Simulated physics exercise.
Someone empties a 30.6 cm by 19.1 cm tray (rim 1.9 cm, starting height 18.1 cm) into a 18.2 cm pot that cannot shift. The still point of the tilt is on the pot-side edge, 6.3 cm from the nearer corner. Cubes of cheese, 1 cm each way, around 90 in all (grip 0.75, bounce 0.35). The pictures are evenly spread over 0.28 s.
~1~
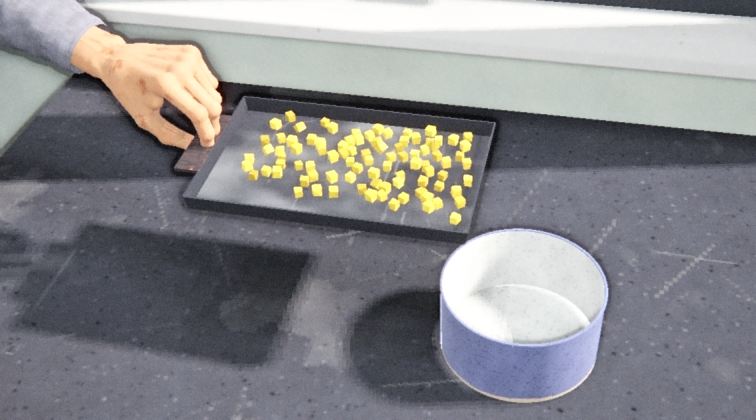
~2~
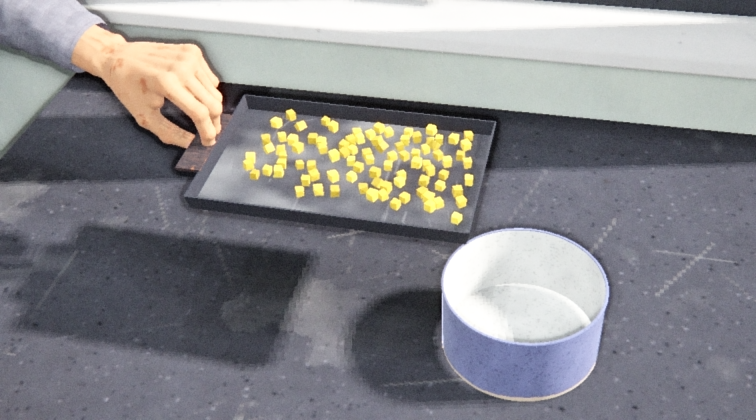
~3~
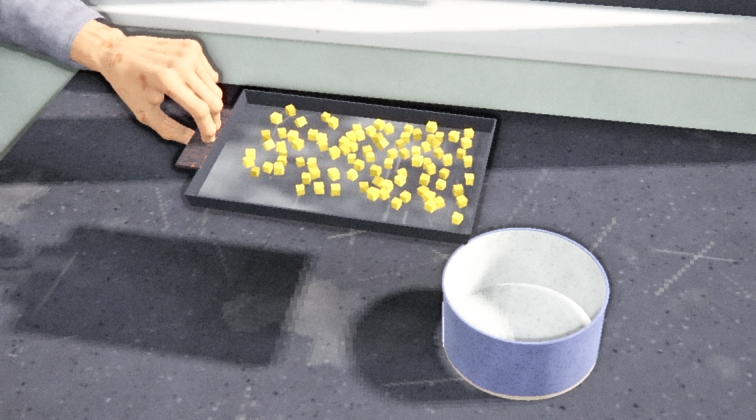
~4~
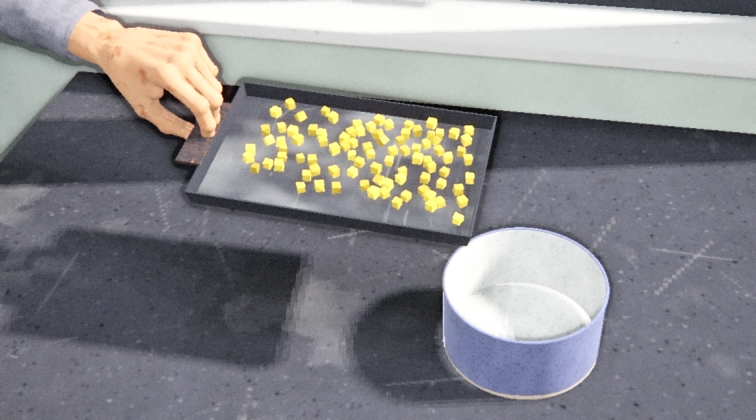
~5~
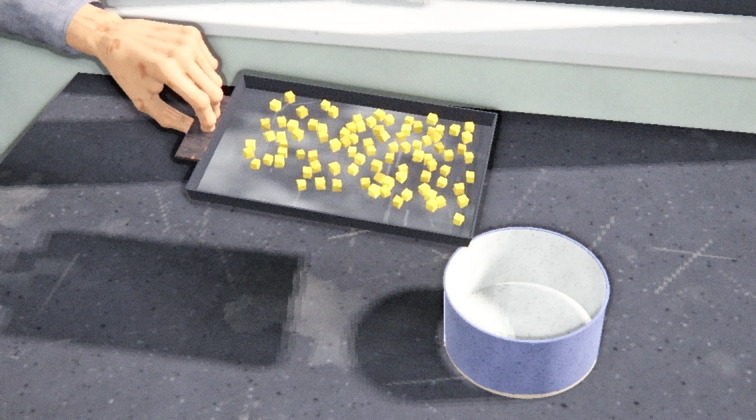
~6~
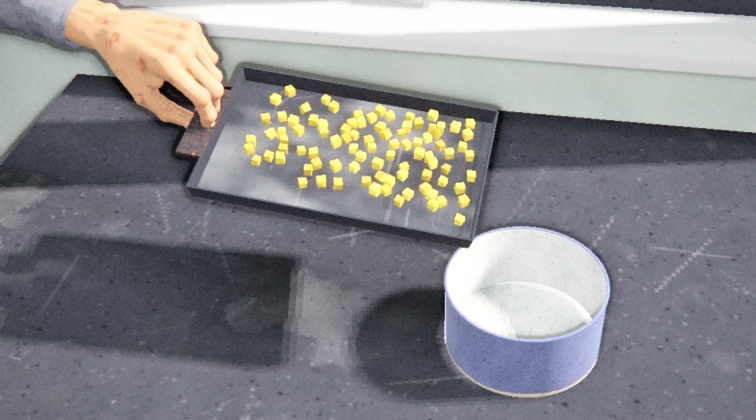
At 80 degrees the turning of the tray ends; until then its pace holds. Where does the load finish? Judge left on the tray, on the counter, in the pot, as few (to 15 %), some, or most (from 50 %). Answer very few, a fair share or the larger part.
Tray: The larger part, counter: A fair share, pot: Very few.
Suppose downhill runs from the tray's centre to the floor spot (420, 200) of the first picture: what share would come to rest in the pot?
About 35 per cent.
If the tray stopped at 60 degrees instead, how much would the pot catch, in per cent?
It would be near 5 per cent.
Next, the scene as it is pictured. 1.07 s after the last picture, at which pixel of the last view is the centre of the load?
At about (439, 237).
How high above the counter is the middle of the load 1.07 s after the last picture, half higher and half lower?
Some 18 cm.
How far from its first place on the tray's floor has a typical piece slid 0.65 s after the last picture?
About 8 cm.
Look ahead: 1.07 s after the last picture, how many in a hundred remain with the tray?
Roughly 75 per cent.
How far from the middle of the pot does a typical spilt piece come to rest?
About 16 cm.
Then, 0.65 s after the last picture, tilt 44 degrees; the tray holds 100 %, the pot 0 %.
Then, 1.07 s after the last picture, tilt 65 degrees; the tray holds 75 %, the pot 5 %.
Then, 1.58 s after the last picture, tilt 80 degrees; the tray holds 70 %, the pot 5 %.
In the end, tray 70 %, counter 25 %, pot 5 %.
